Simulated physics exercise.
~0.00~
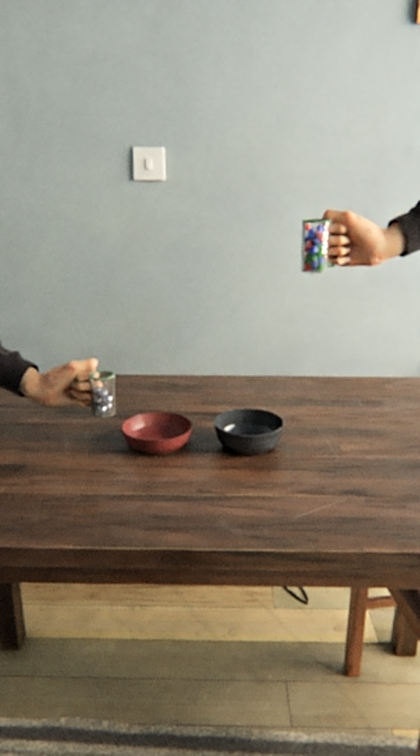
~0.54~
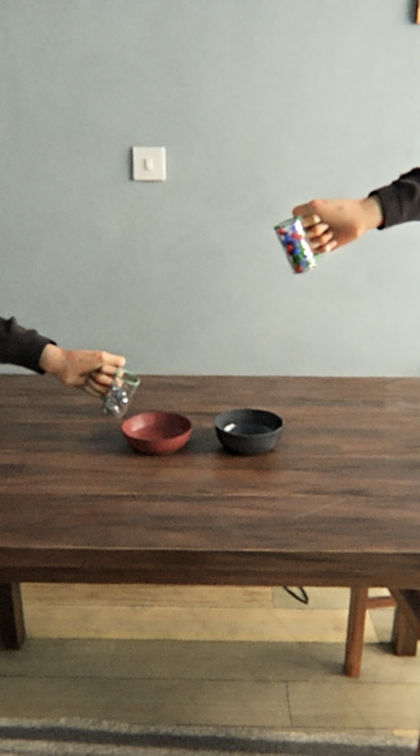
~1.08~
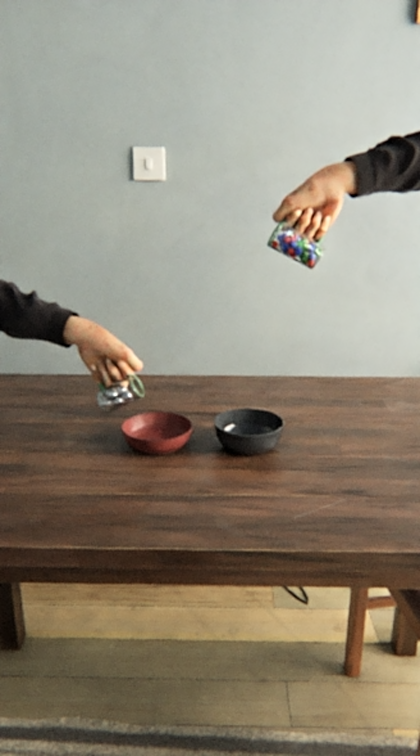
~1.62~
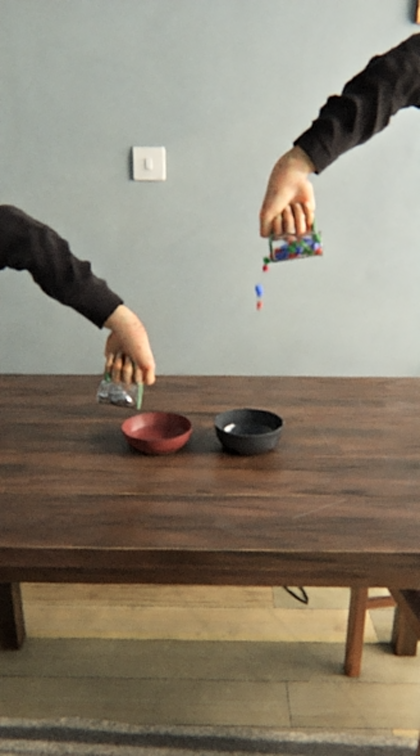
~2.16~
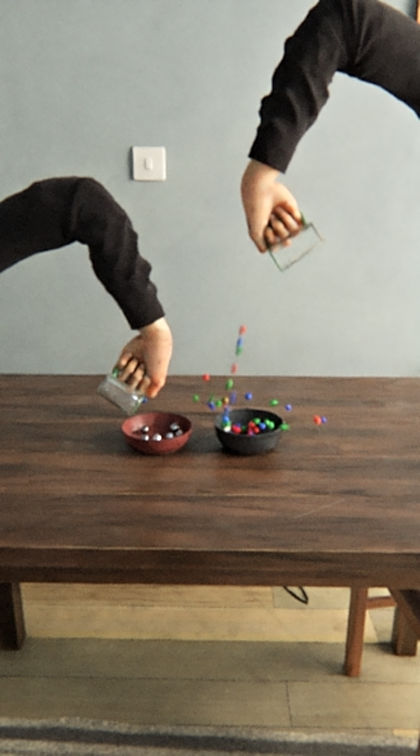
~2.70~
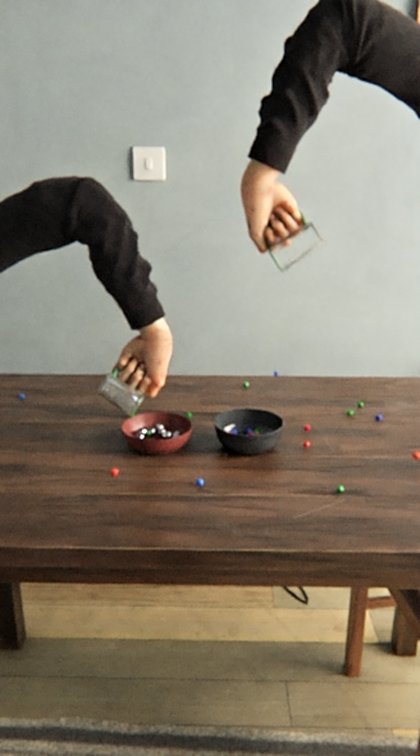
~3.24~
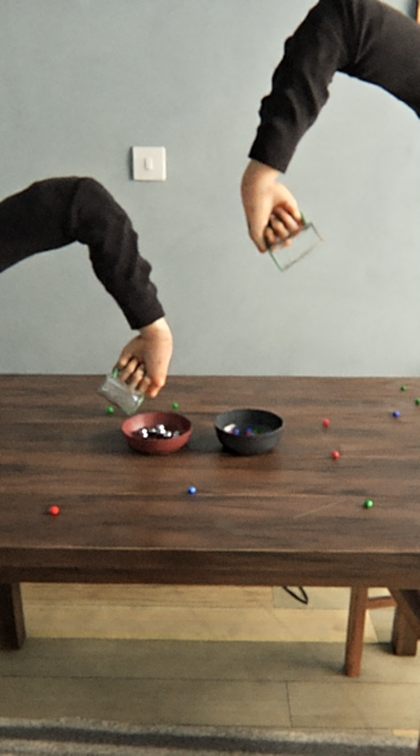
Two hands tipping clear cups over bowls, silvery pieces settling in the red one, colourful beads from higher up scattering around the black.
